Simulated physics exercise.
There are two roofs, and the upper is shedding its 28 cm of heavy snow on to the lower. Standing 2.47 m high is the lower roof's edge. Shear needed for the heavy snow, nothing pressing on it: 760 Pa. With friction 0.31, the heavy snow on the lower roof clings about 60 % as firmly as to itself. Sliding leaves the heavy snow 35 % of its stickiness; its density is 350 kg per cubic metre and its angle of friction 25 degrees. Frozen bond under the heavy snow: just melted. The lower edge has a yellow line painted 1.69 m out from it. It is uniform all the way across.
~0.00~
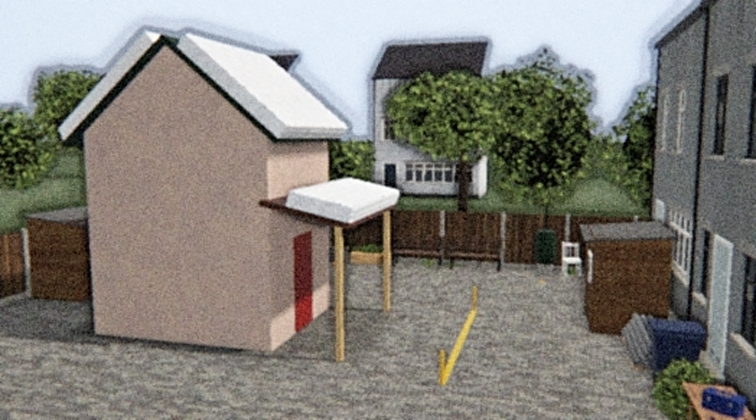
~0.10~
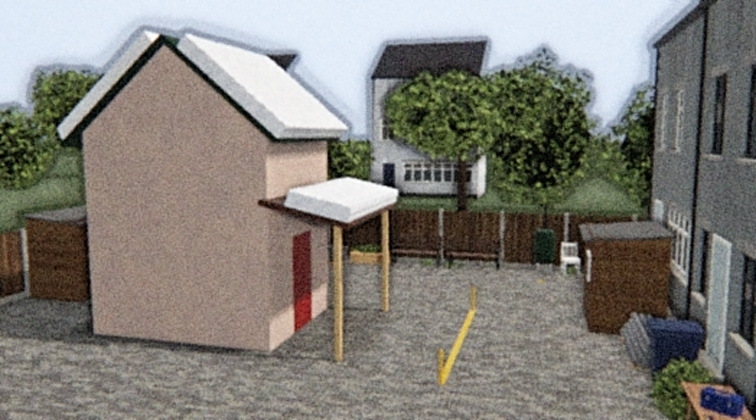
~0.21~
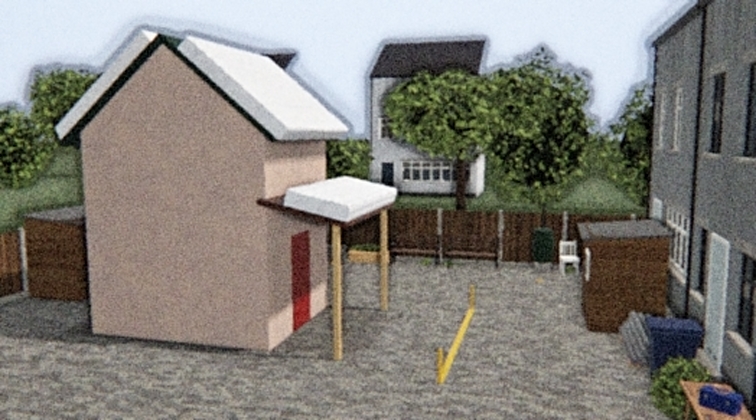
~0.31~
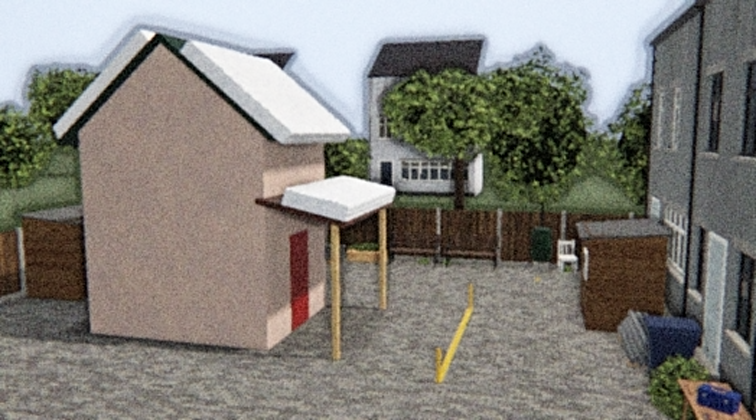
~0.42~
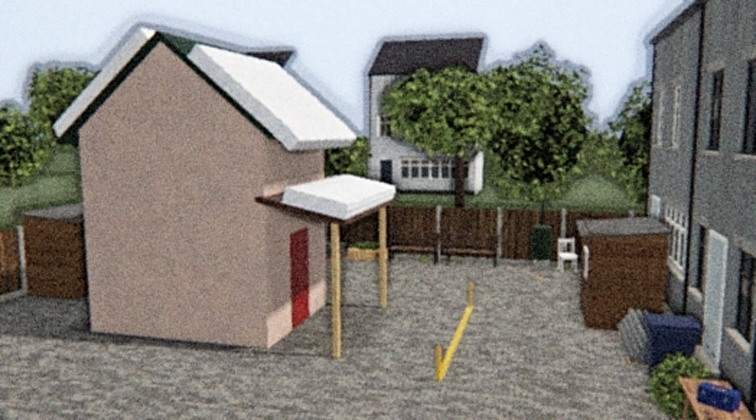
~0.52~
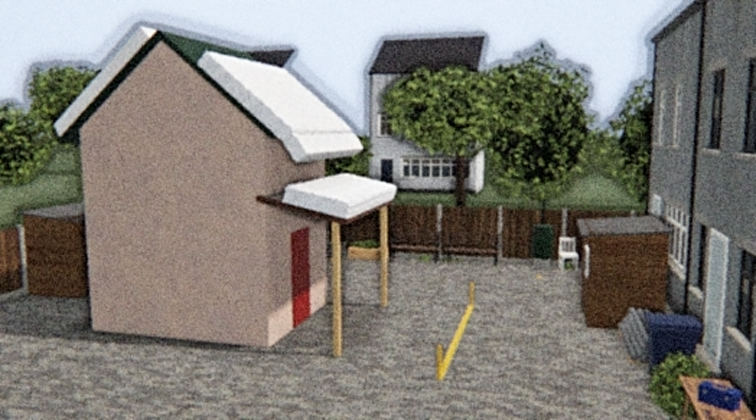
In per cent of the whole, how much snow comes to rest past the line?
47 %.
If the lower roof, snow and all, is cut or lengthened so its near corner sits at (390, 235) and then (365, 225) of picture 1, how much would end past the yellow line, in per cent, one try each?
Try 1: Near 40 %; try 2: Near 45 %.
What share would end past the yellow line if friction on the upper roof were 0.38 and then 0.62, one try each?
35 %, then 16 %.
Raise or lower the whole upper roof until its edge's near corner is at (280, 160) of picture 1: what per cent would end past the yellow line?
About 40 per cent.
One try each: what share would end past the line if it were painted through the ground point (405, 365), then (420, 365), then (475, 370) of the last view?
One by one: 65 in a hundred, 60 in a hundred, 30 in a hundred.
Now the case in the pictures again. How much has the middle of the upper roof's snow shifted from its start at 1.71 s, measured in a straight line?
Distance from start: Around 5.2 m.
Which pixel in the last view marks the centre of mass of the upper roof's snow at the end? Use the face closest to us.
It comes out near (470, 347), give or take.
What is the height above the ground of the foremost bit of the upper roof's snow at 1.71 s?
Height: Approx. 0.0 m.
After 1.07 s, none is below the lower edge and 0 % is past the line.
After 1.71 s, 70 % is below the lower edge and 27 % is past the line.
After 2.36 s, 75 % is below the lower edge and 47 % is past the line.
After 3.00 s, 75 % is below the lower edge and 47 % is past the line.
After 3.10 s, at the end, 75 % is below the lower edge and 47 % is past the line.
